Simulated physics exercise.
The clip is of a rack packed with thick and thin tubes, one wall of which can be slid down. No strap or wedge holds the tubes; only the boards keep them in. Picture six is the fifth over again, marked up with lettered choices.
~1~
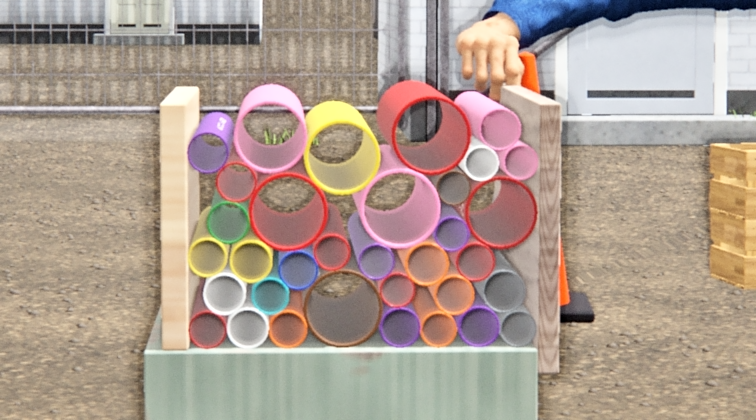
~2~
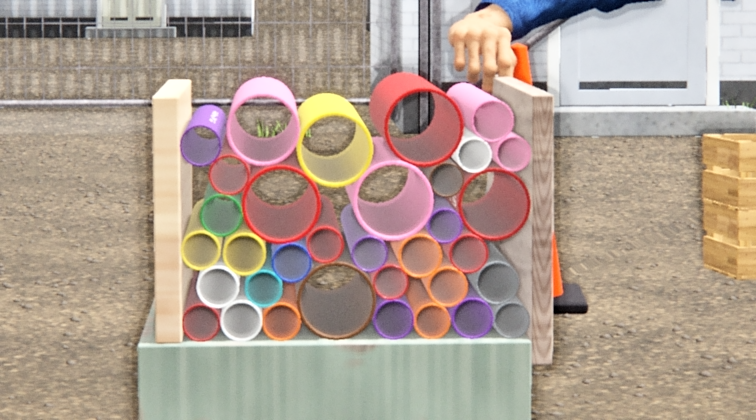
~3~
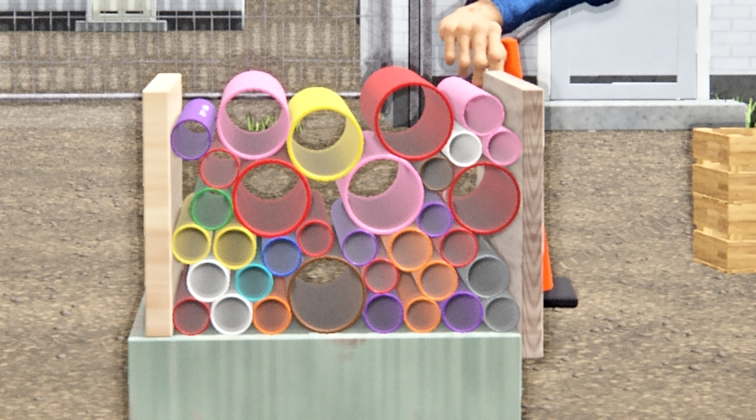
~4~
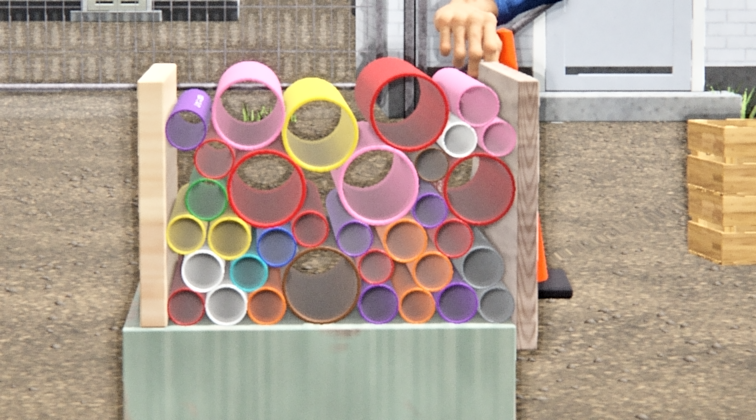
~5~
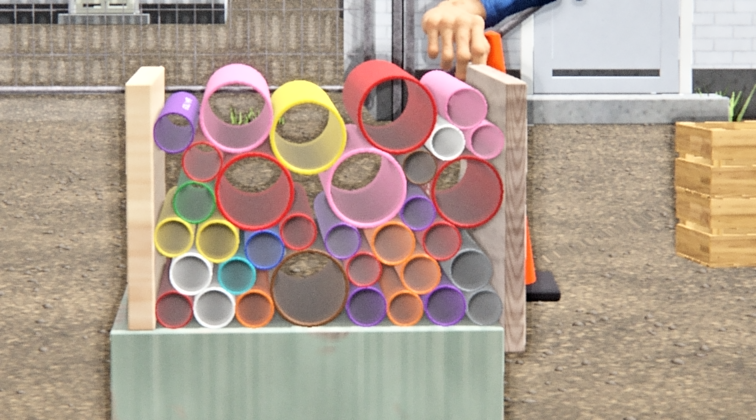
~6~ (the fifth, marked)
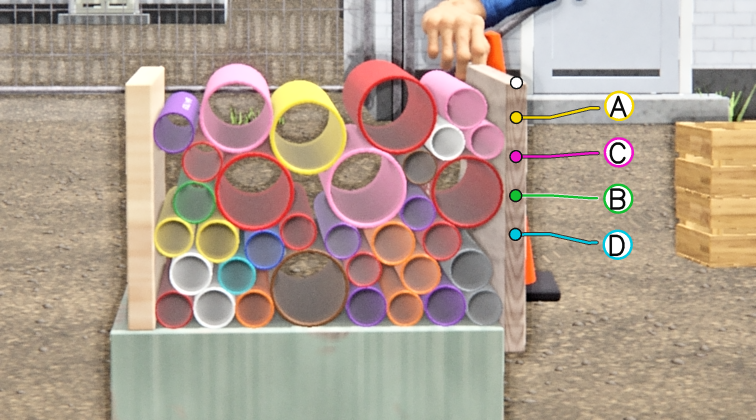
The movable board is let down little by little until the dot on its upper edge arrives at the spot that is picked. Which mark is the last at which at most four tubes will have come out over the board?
Lower it to D and no more.
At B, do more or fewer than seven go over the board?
At B, fewer than seven.
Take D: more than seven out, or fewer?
It loses fewer than seven.
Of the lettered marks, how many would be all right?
The number is four.
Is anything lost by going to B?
Yes, at B.
On the marked copy, A at (516, 118); B at (516, 196); C at (516, 157); D at (516, 234); the white dot at (517, 83).
Taking D. A third of the way, top of the board (504, 153).
Two thirds of the way, top of the board (503, 231).
When it is over, top of the board (503, 233), three out over the board.
As for the rest, A none out over the board; B two out over the board; C none out over the board.
